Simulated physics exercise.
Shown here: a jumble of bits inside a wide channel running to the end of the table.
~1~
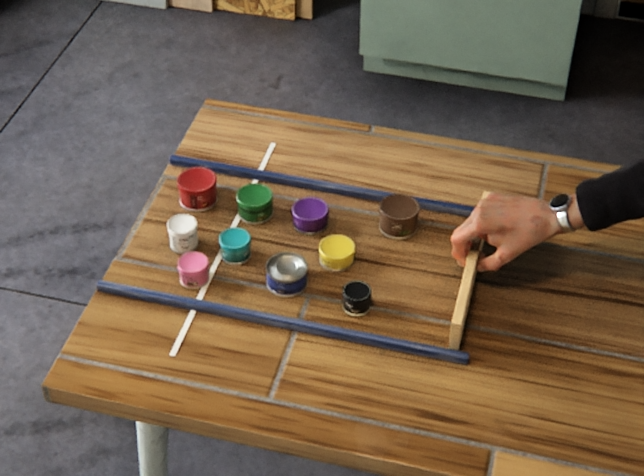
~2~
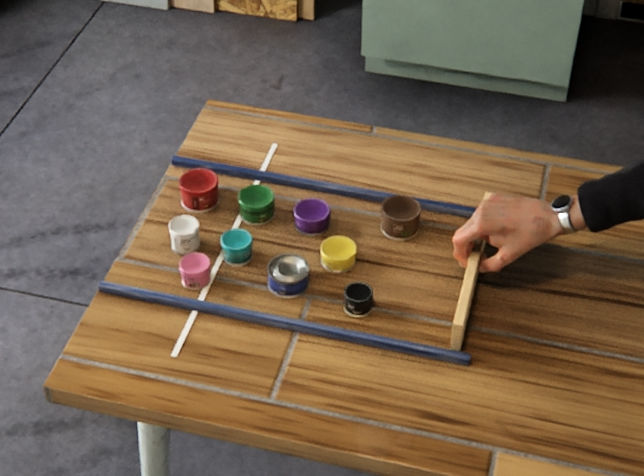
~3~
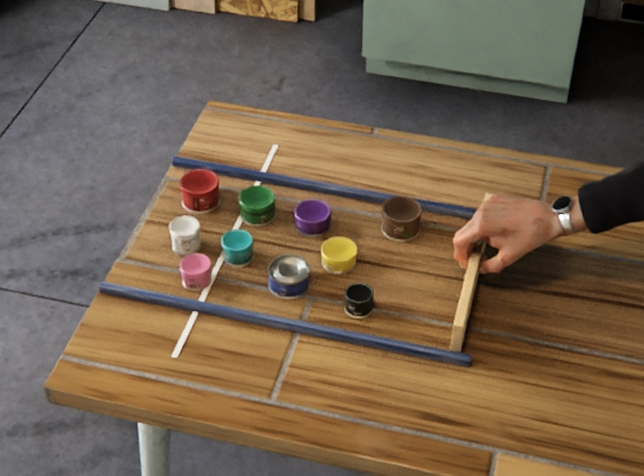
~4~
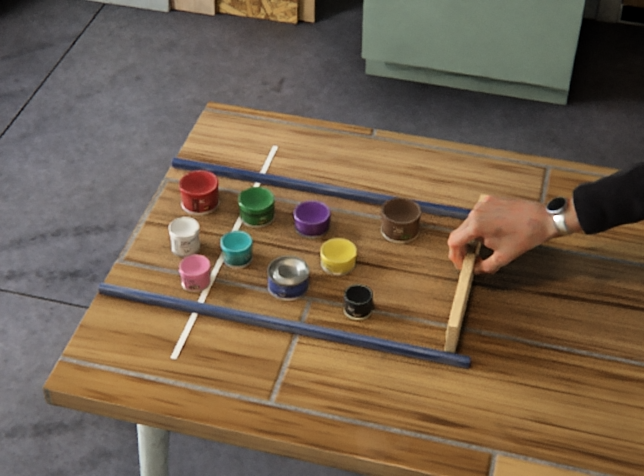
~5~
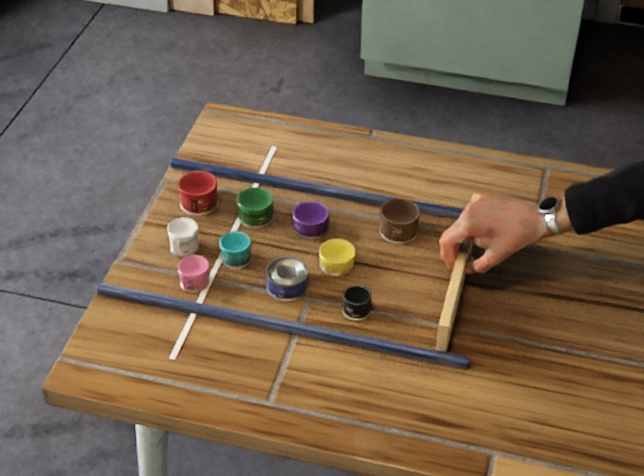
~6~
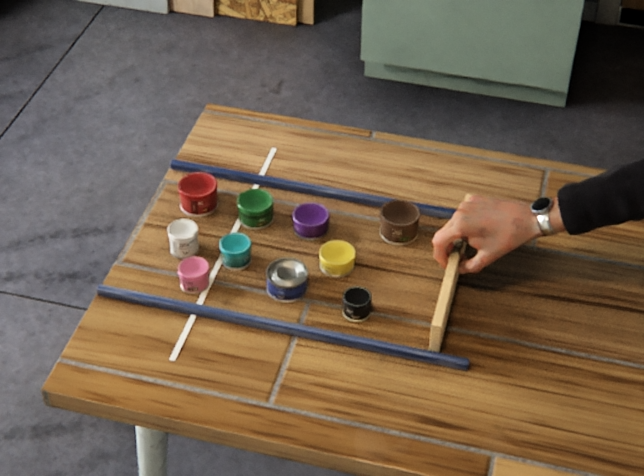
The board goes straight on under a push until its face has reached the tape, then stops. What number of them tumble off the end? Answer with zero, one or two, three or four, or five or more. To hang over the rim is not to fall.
Zero.
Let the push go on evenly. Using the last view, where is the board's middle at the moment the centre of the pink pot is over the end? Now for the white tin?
Estimated middle: (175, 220), and (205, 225) for the other.
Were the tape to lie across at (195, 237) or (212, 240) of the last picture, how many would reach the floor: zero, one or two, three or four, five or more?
1 or 2; just one or two.
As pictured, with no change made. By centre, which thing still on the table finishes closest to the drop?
Nearest once everything settles: Red tin.
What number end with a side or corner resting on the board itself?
5 in contact.
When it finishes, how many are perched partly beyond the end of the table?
You'd get 1.
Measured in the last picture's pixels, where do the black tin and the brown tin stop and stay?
The black tin ends at (189, 288) and the brown tin at (231, 187).
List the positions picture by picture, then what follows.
Red tin (198, 189); white tin (183, 234); pink pot (194, 271); board (471, 268); tape (228, 239), in the first frame.
White tin (185, 235); black tin (358, 300), in the second frame.
Pink pot (196, 272); purple tin (313, 218), in the third frame.
Red tin (200, 193); turquoise tin (237, 250), in the fourth frame.
White tin (184, 238); green tin (256, 208), in the fifth frame.
Red tin (198, 195); white tin (184, 239); pink pot (194, 275); board (453, 271); tape (228, 243), in the sixth frame.
Early on, none off yet; red tin at rest near (198, 195); white tin at rest near (184, 239); pink pot at rest near (194, 275).
Finally, the number that fall off is zero.
